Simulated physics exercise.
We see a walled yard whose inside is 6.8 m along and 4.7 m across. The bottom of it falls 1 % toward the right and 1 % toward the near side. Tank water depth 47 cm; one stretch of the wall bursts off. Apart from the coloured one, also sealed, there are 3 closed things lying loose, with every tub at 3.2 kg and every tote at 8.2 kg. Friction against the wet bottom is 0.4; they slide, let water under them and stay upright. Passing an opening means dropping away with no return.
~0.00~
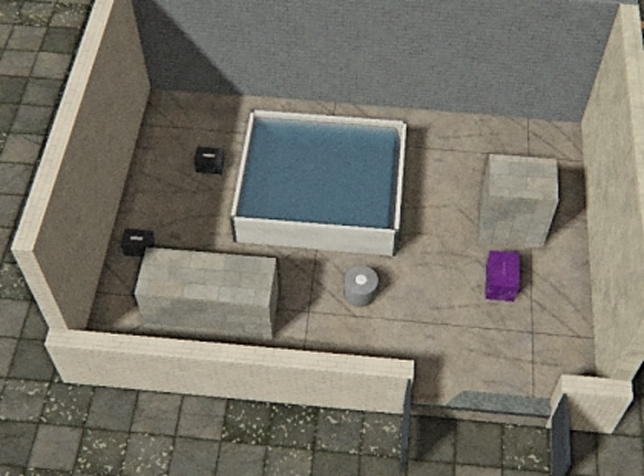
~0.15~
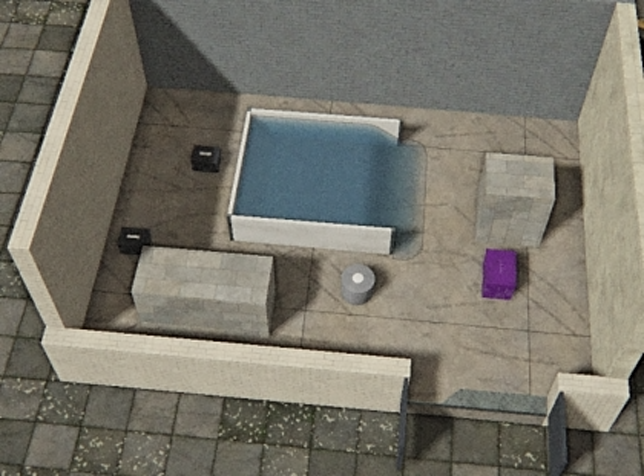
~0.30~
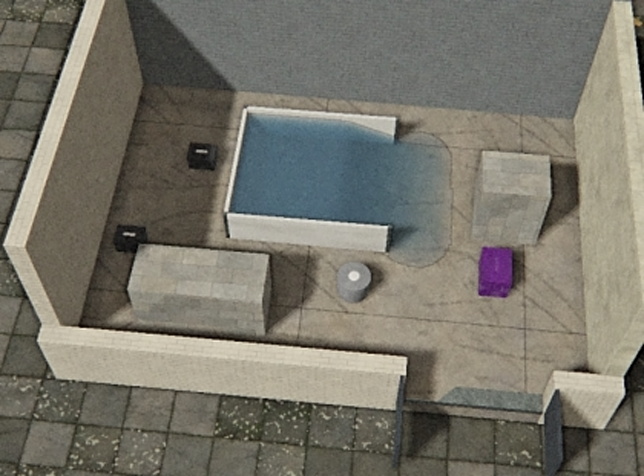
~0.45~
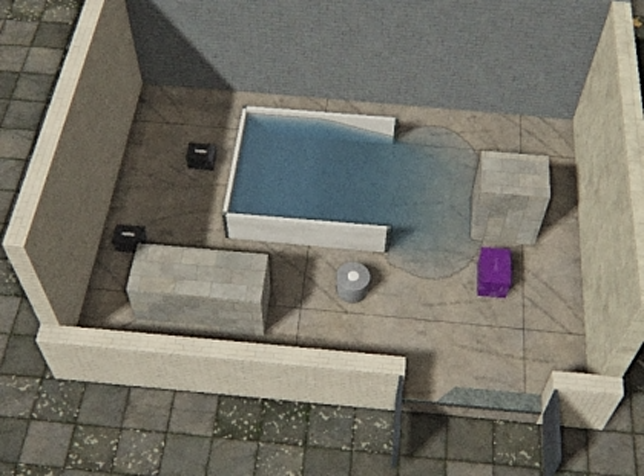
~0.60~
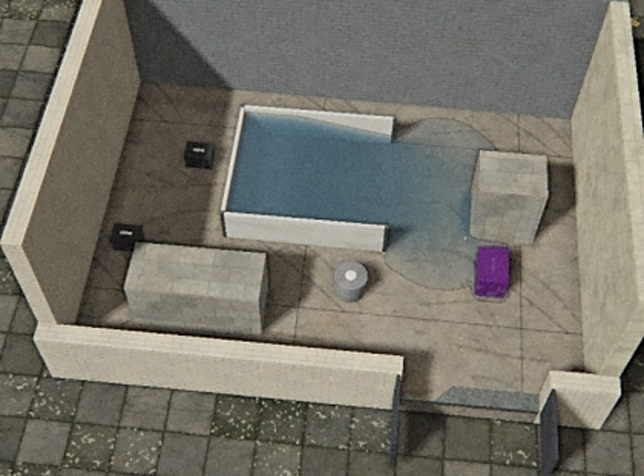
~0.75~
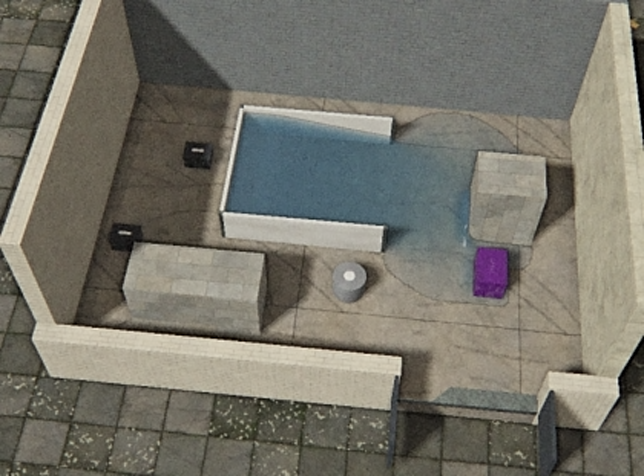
Blue water spreads from the open right side of a white-walled rectangular tank in a walled yard, seen from high above. Around it sit two small black boxes at left, a grey drum in front, a purple chest at right, and two pale block structures. The right tank wall disappears, and water fans across the floor to the right-hand block, while the loose objects stay put and the camera drifts slightly.
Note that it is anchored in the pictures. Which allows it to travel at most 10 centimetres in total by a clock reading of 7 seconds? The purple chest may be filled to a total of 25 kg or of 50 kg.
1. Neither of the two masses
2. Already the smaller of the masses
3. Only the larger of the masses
1.
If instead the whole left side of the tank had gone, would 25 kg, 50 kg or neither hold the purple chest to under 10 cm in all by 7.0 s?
Then even the small mass works.
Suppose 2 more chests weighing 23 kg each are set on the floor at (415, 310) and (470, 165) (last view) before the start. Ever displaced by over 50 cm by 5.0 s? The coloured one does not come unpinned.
Within it, beyond it.
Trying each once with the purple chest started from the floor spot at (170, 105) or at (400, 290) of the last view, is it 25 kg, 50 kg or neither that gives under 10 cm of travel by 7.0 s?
Respectively, first option suffices; first option suffices.
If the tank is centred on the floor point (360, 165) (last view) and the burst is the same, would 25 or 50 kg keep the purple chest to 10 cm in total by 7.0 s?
Then the answer is that either mass works.
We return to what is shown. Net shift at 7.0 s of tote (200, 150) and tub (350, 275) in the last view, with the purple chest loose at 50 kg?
In turn: 0 cm, 5 cm.
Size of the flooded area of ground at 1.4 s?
Wet area: Approx. 13 m2.
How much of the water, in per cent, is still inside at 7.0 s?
Close to 74 in a hundred parts remain.
After 1.4 s the purple chest would be 40 cm from its start with 25 kg and 9 cm from its start with 50 kg; 9 cm of water round it then.
After 3.1 s the purple chest would be 156 cm from its start with 25 kg and 74 cm from its start with 50 kg; 8 cm of water round it then.
After 4.9 s the purple chest would be 152 cm from its start with 25 kg and 100 cm from its start with 50 kg; 10 cm of water round it then.
After 7.0 s the purple chest would be gone out with 25 kg and 100 cm from its start with 50 kg; 7 cm of water round it then.
